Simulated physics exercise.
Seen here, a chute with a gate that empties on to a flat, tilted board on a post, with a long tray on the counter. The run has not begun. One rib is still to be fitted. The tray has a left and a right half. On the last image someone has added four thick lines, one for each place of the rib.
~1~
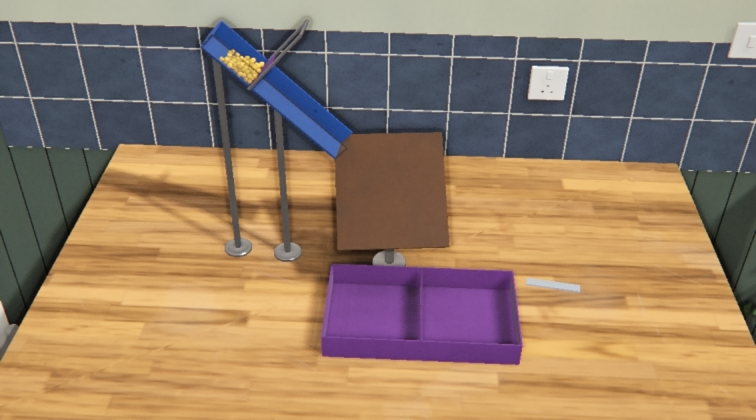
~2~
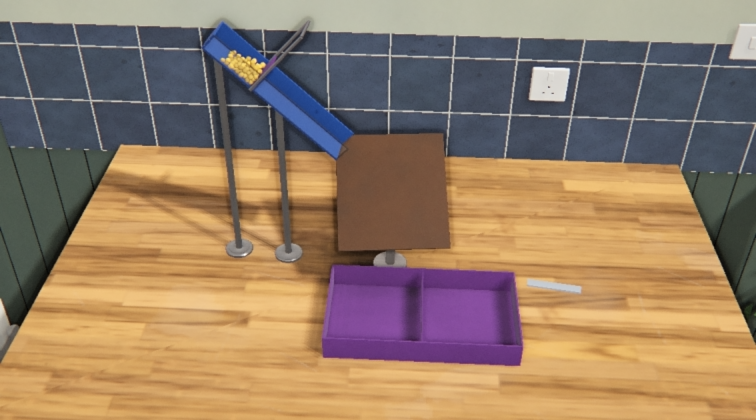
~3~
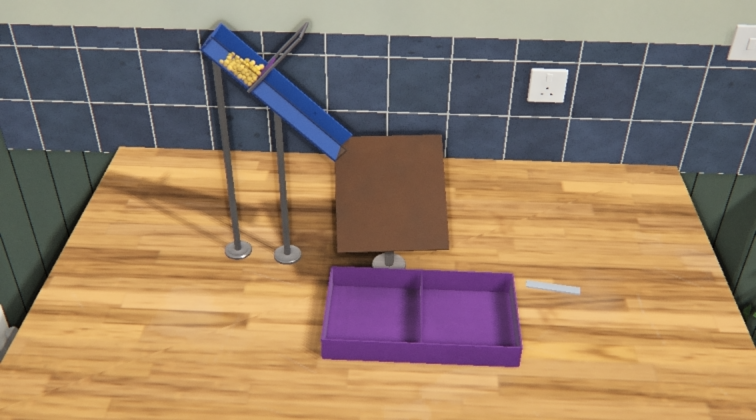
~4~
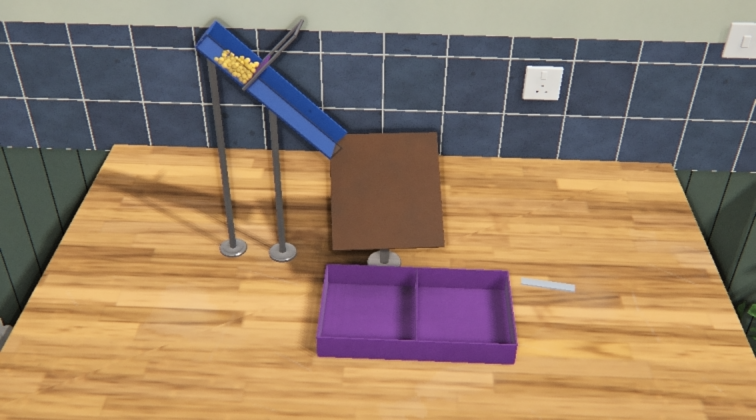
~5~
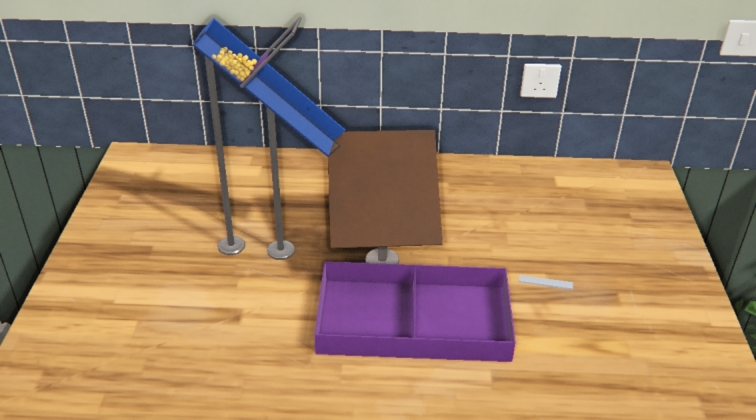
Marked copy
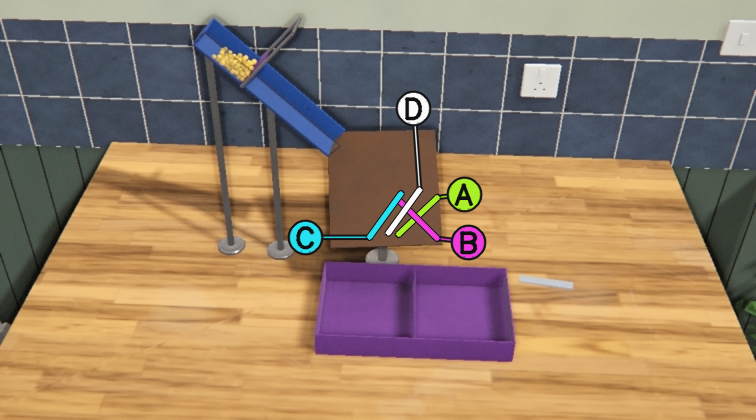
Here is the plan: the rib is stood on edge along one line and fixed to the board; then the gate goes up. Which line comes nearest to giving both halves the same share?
The best line is B.
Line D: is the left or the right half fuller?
The left half.
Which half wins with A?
The left half.
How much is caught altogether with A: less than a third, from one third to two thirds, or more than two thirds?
It is more than two thirds.
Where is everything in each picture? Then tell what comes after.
In the first frame, load behind the gate at (247, 65), puffed corn balls; lip of the chute at (338, 151), sloping fairly steeply.
In the second frame, middle of the board at (392, 191), tilted fairly steeply; middle of its low edge at (395, 249); of its high edge at (389, 134).
In the third frame, front corners of the tray at (322, 339) and (522, 348); front end of its middle wall at (421, 344); gate still shut at (269, 67).
In the fourth frame, middle of the load at (242, 65); lip at (333, 152).
In the fifth frame, middle of the load at (240, 62); lip at (331, 149).
On the marked copy, line A from (437, 197) to (398, 234); line B from (397, 199) to (437, 238); line C from (400, 193) to (369, 237); line D from (419, 189) to (388, 233).
With A, of what is caught, nearly all in the left half, a stray few in the right.
With B, of what is caught, about half in the left half, about half in the right.
With C, of what is caught, nearly all in the left half, a small part in the right.
With D, of what is caught, nearly all in the left half, a stray few in the right.
